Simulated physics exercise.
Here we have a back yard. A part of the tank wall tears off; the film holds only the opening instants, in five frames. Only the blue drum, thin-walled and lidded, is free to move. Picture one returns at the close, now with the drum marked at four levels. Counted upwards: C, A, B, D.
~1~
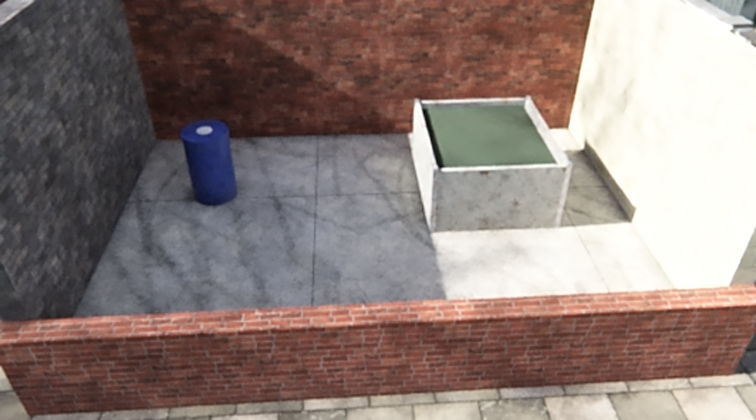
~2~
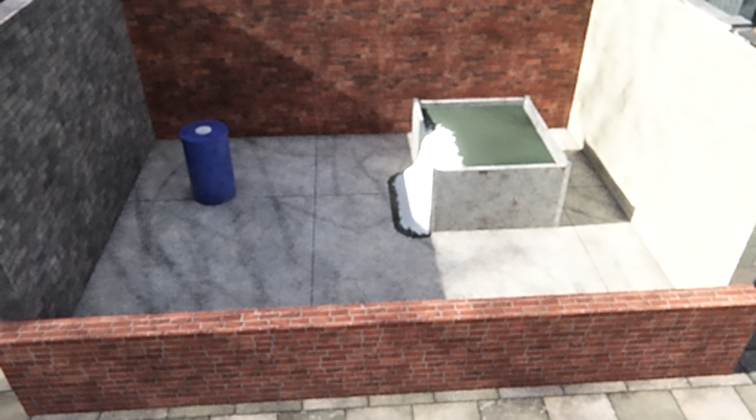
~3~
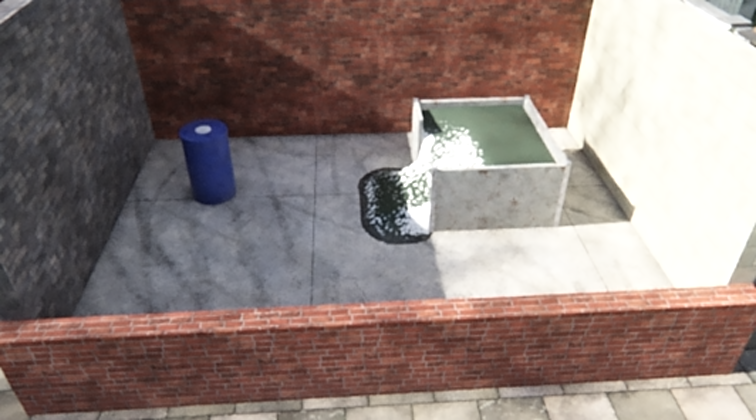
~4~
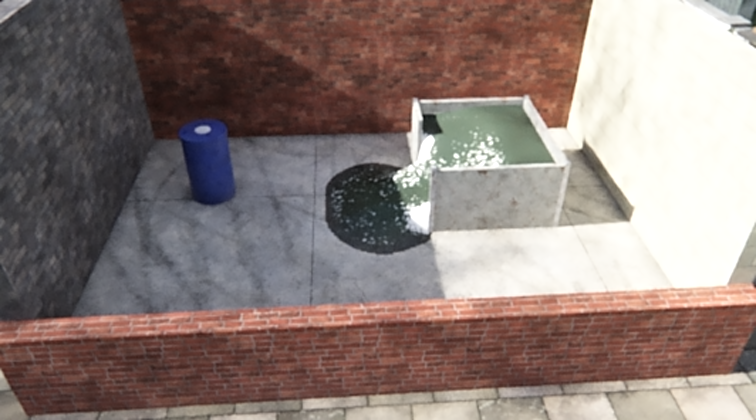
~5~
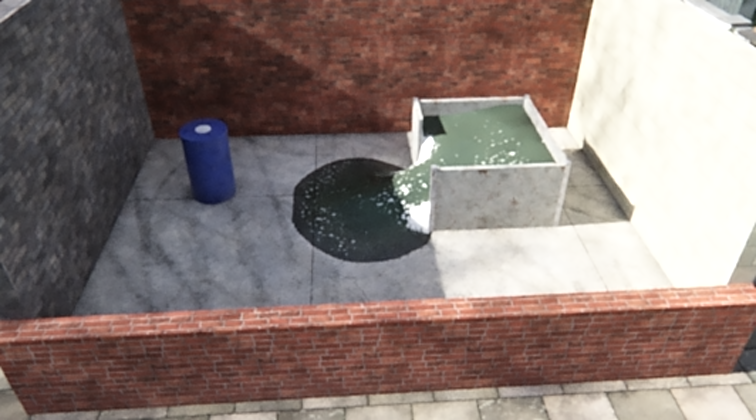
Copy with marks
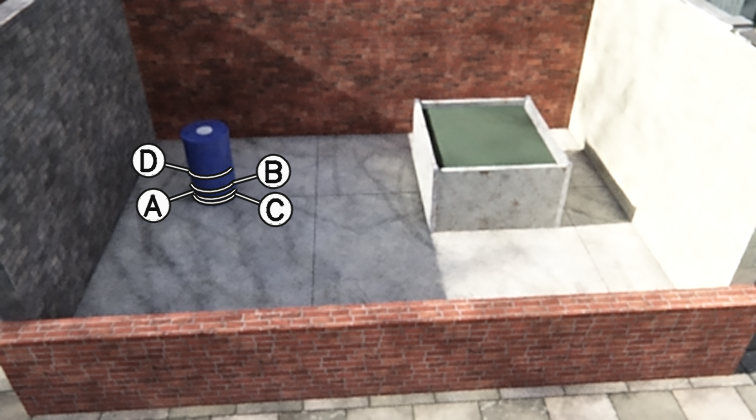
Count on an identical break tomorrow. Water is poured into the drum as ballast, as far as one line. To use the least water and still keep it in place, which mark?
That is line D.
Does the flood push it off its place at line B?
Yes.
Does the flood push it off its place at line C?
Yes, that goes wrong.
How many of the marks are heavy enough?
One.
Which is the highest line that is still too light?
It is B.
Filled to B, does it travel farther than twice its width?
No.
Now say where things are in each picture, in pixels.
The first frame shows lid of the blue drum at (204, 131); tank full, its middle at (486, 137).
In the second frame, 2 % of the ground under water, its edge towards the drum at (396, 190).
In the third frame, 5 % of the ground under water, its edge towards the drum at (369, 185).
In the fourth frame, 8 % of the ground under water, its edge towards the drum at (333, 191).
The fifth frame shows lid of the blue drum at (202, 129); 12 % of the ground under water, its edge towards the drum at (302, 191).
In white, A at (211, 199); B at (210, 191); C at (212, 203); D at (207, 177); from the bottom up C, A, B, D.
With A, it is pushed about twice its own width away.
With B, it is pushed about its own width away.
With C, it is pushed about twice its own width away.
With D, it does not move.
